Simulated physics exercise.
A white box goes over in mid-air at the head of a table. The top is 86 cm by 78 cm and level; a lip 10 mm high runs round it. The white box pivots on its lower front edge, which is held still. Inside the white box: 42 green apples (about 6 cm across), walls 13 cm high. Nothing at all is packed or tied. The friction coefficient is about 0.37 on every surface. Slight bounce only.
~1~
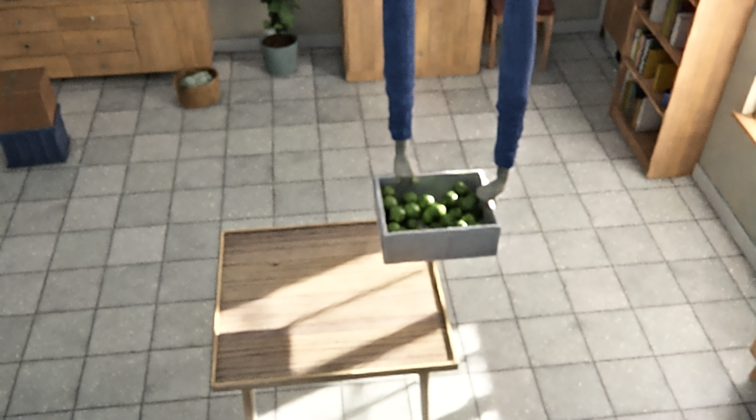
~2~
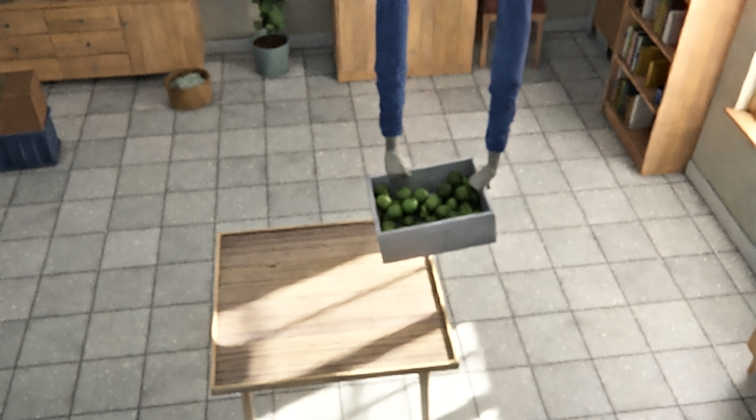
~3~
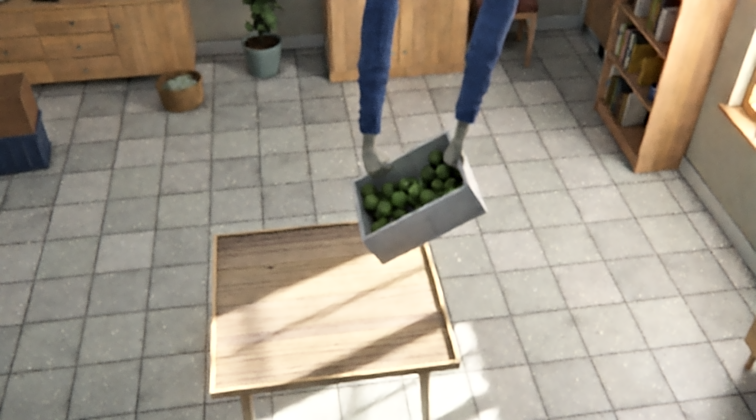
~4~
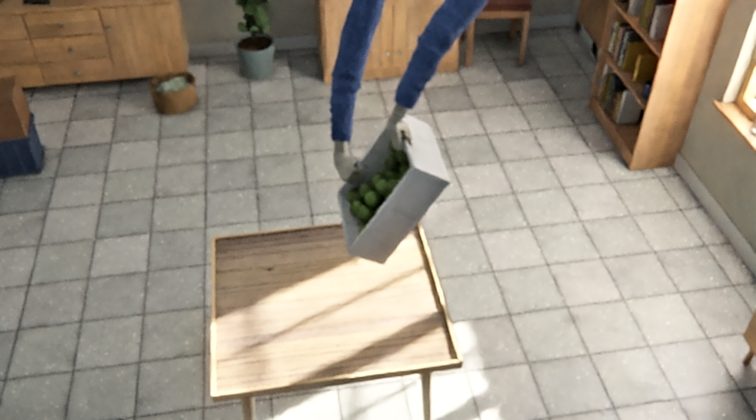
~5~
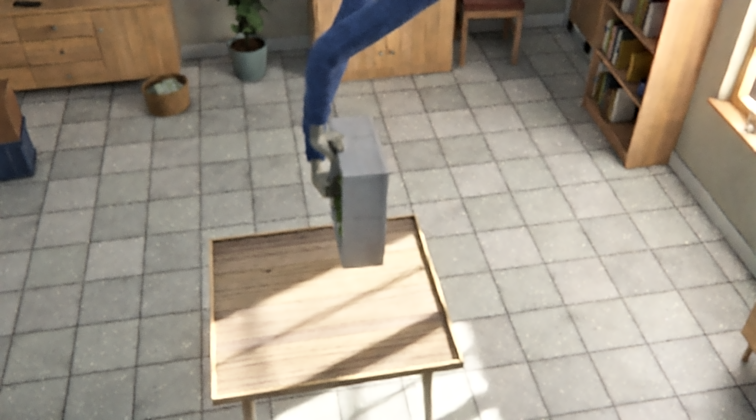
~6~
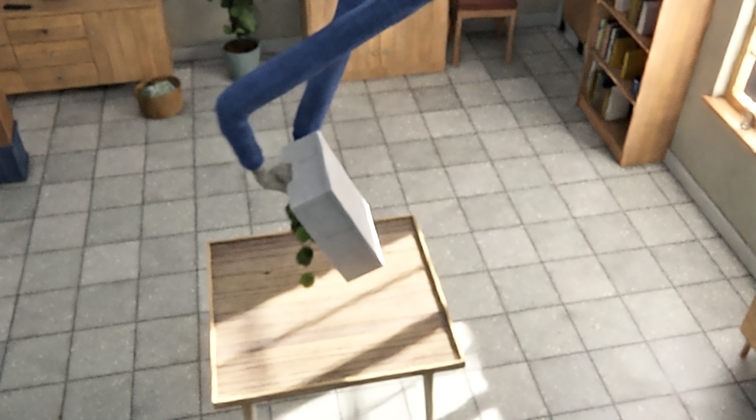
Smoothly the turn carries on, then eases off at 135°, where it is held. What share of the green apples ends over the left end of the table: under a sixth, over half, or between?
Result: One sixth to one half of them over the left end of the table.
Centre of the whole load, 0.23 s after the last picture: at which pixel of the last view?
I'd put it close to (283, 292).
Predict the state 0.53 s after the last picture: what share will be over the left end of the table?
15 % by then.
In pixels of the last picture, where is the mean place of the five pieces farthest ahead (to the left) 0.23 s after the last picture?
Their mean place is near (209, 294).
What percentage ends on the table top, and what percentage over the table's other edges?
Shares: Approx. 65 % and 5 %.
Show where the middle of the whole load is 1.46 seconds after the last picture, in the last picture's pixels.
I'd place it close to (233, 307) in the last view.
Then, 0.23 s after the last picture, tilt 135°; 36 on the table top and 6 in the air.
Then, 0.53 s after the last picture, tilt 135°; 35 on the table top and 7 over the left end of the table.
Then, 0.93 s after the last picture, tilt 135°; 28 on the table top, 11 over the left end of the table and 3 over the table's other edges.
Outcome (1.46 s after the last picture), 28 on the table top, 11 over the left end of the table and 3 over the table's other edges. Asked share, 11 of 42, 26 per cent.
